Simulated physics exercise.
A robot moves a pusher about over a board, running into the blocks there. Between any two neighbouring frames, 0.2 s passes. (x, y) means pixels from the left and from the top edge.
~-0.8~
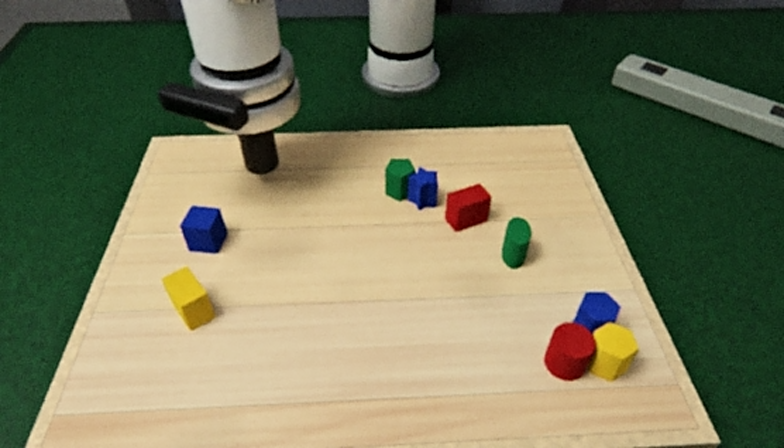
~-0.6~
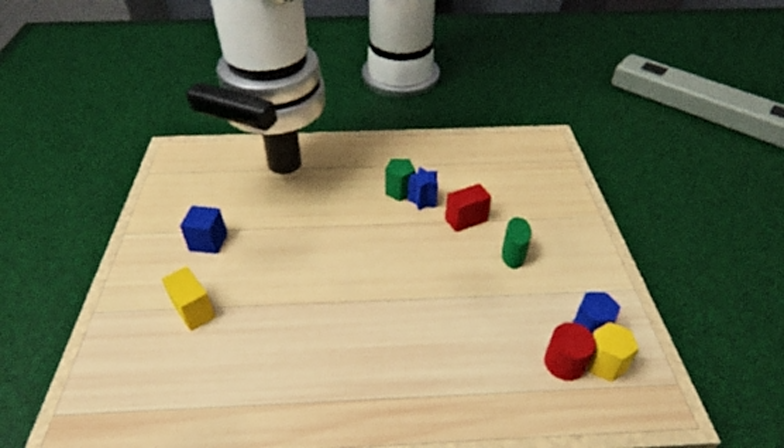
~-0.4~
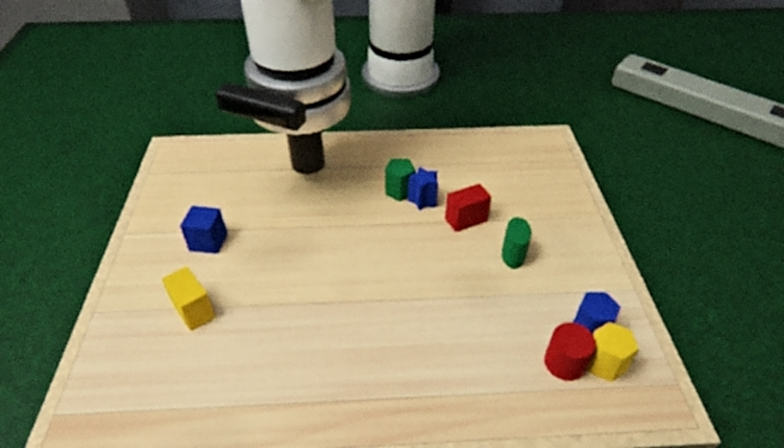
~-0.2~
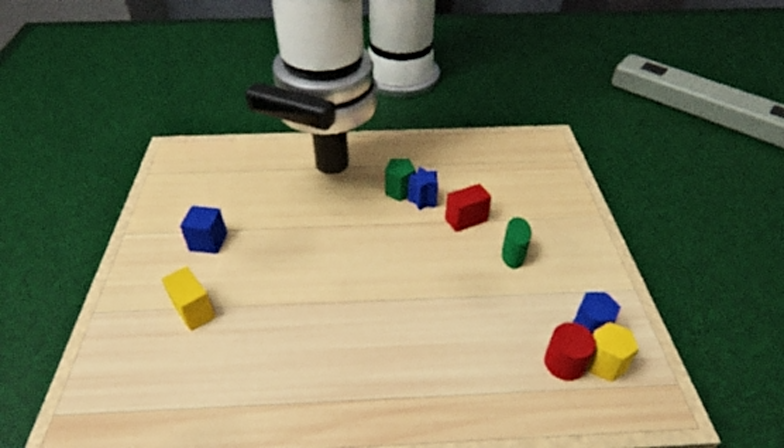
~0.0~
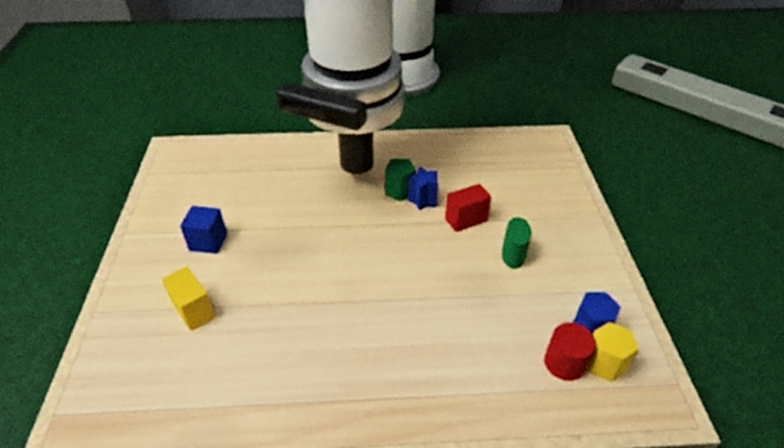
A robot arm's dark pusher slides steadily right along the far side of a wooden board, starting above and right of a blue block. It draws close to the green five-sided block beside a blue star, while all the colored blocks stay where they are.
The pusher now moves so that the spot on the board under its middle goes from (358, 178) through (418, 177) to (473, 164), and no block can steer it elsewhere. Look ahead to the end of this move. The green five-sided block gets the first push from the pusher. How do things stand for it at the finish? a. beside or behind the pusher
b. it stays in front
The one that fits is a, beside or behind the pusher.
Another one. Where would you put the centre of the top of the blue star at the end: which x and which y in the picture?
My prediction: (442, 187).
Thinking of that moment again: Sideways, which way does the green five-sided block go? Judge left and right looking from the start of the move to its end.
Its sideways move is to the right.
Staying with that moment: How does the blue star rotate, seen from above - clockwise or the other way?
It swings round clockwise.
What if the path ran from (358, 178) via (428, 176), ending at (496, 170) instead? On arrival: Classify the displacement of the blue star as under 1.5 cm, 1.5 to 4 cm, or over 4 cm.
The block winds up 1.5 to 4 cm from where it is now.
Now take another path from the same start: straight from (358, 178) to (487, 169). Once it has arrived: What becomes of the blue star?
Moved off its spot.
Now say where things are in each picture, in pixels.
Tip of the pusher at (262, 164), middles of tops, green five-sided block at (400, 167), blue star at (425, 176), red rectangular block at (470, 195), in the first picture.
Pusher at (285, 164), nothing pushed, in the second picture.
Pusher at (308, 164), nothing pushed, in the third picture.
Pusher at (332, 164), nothing pushed, in the fourth picture.
Pusher at (357, 164), green five-sided block at (400, 167), blue star at (425, 176), red rectangular block at (470, 195), in the fifth picture.
The first path, step by step. One third of the way, pusher at (400, 164); green five-sided block at (417, 171), turned 45° clockwise; blue star at (436, 183).
Two thirds of the way, pusher at (440, 159); green five-sided block at (428, 172), turned 65° clockwise; blue star at (442, 187), turned 20° clockwise; red rectangular block at (471, 197), turned 15° anticlockwise.
At the end, pusher at (475, 150); green five-sided block at (428, 172), turned 65° clockwise; blue star at (442, 187), turned 20° clockwise; red rectangular block at (471, 197), turned 15° anticlockwise.
